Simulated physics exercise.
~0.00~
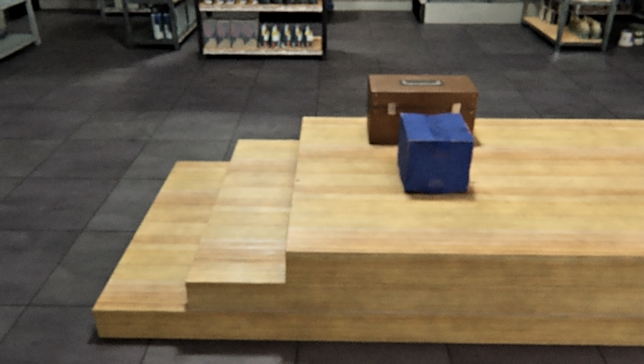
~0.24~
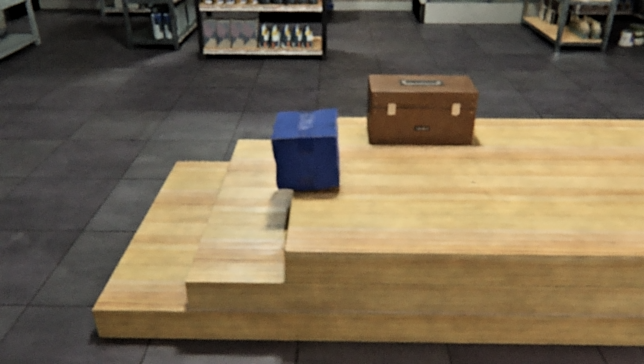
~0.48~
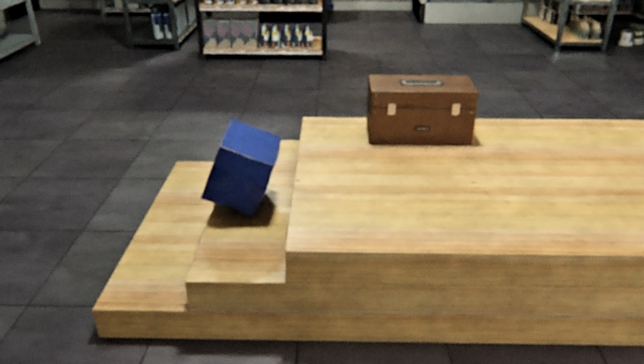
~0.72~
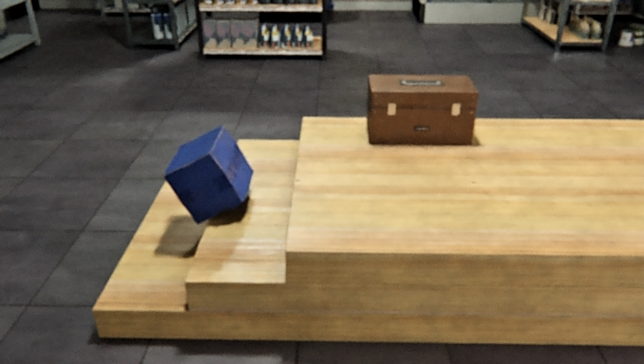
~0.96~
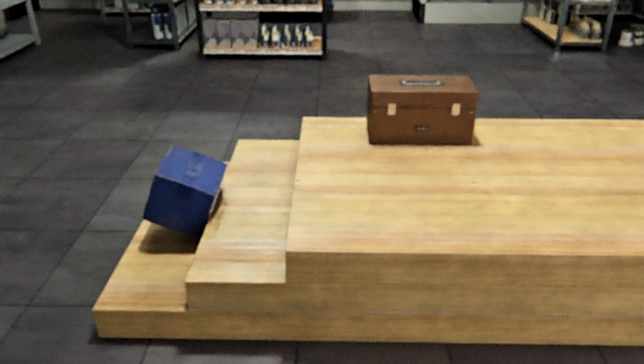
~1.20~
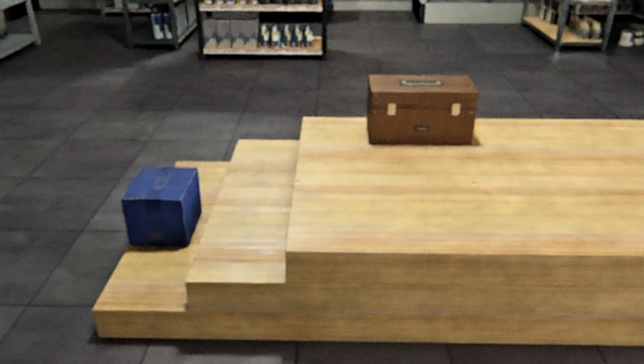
Wooden platform with a brown toolbox staying put as a blue box slides left, tumbles down the steps and rests on the lowest step.
